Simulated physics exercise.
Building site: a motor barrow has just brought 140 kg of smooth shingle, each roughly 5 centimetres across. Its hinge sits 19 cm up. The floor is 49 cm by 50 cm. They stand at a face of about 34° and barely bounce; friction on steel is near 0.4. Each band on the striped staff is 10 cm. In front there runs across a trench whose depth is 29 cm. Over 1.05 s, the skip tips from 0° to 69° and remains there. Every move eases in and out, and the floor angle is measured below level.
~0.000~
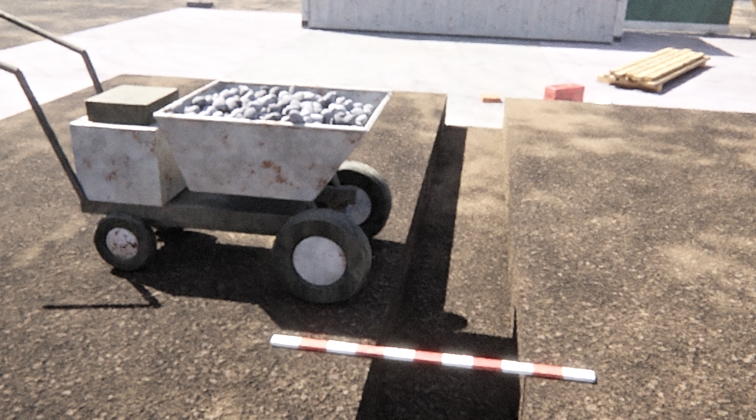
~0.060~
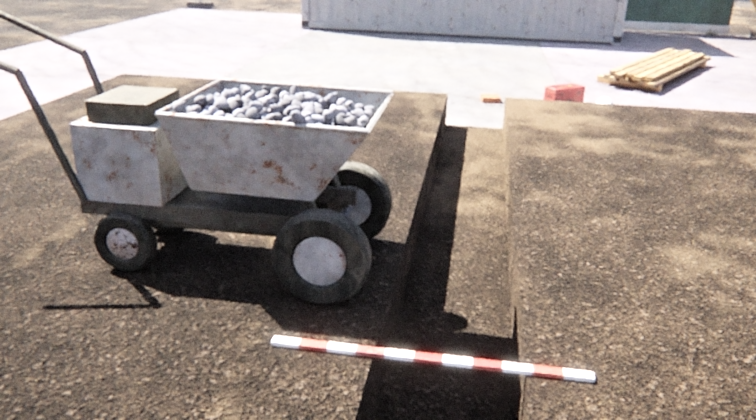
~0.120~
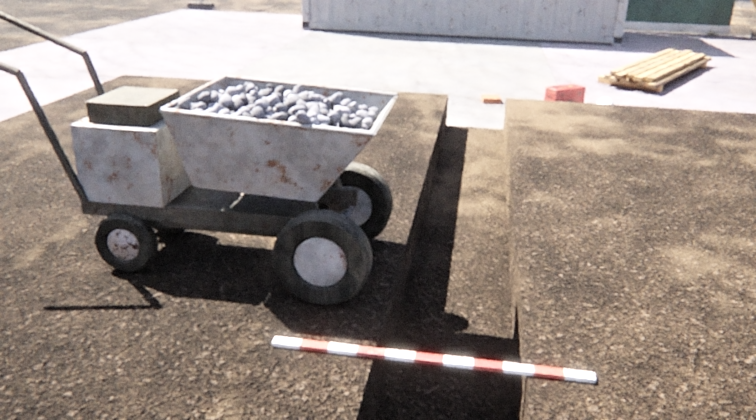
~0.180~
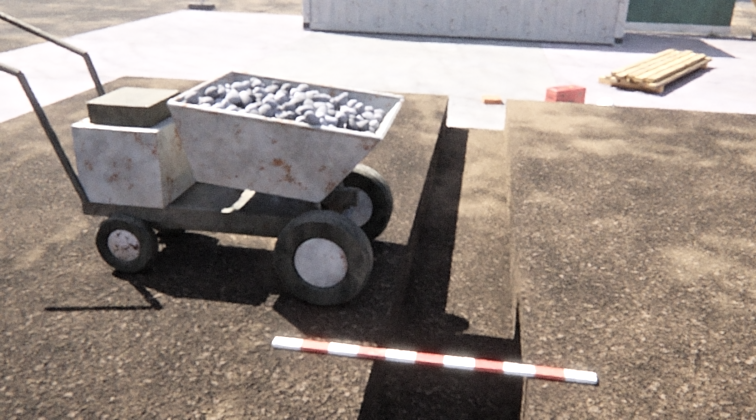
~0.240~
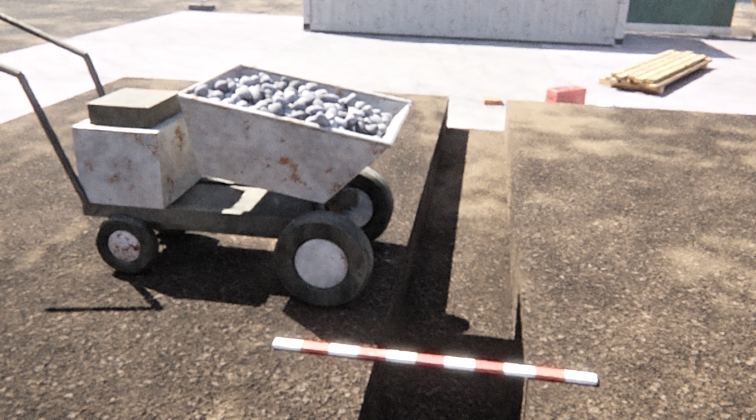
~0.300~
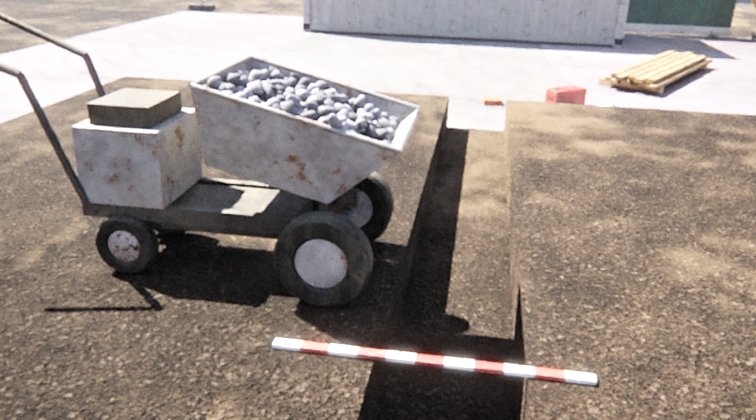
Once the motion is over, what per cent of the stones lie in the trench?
63 %.
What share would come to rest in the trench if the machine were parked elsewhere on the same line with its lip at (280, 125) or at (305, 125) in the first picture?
About 100 per cent from the first spot, about 100 from the second.
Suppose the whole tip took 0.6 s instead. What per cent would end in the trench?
It'd be some 45 per cent.
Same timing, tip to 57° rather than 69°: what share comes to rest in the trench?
Some 50% would finish there.
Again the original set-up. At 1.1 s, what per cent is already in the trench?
By that moment, roughly 25 per cent of the load.
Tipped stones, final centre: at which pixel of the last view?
(502, 323).
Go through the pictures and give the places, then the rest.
In the first picture, lip at (366, 131), floor tilted 0°, highest stones at (282, 100).
In the second picture, lip at (368, 132), floor tilted 1°, highest stones at (275, 99); the stones move at 0.2 m/s on average.
In the third picture, lip at (373, 135), floor tilted 2°, highest stones at (263, 96); the stones move at 0.3 m/s on average.
In the fourth picture, the skip is at 5°, its lip at (381, 139); the top of the load is at (264, 91); the stones move at 0.5 m/s on average.
In the fifth picture, lip at (390, 144), floor tilted 9°, highest stones at (255, 84); the stones move at 0.6 m/s on average.
In the sixth picture, lip at (401, 151), floor tilted 14°, highest stones at (262, 77); the stones move at 0.7 m/s on average.
After 0.8 s the floor is at 58°; 100 % in the skip; the foremost stones are at (472, 212).
After 1.1 s the floor is at 69°; 59 % in the skip, 23 % in the trench, 18 % past the trench; the foremost stones are at (595, 292).
After 1.5 s the floor is at 69°; 26 % in the skip, 38 % in the trench, 37 % past the trench; the foremost stones are at (725, 300).
After 3.5 s the floor is at 69°; 0 % in the skip, 63 % in the trench, 37 % past the trench; the foremost stones are past the picture's edge.
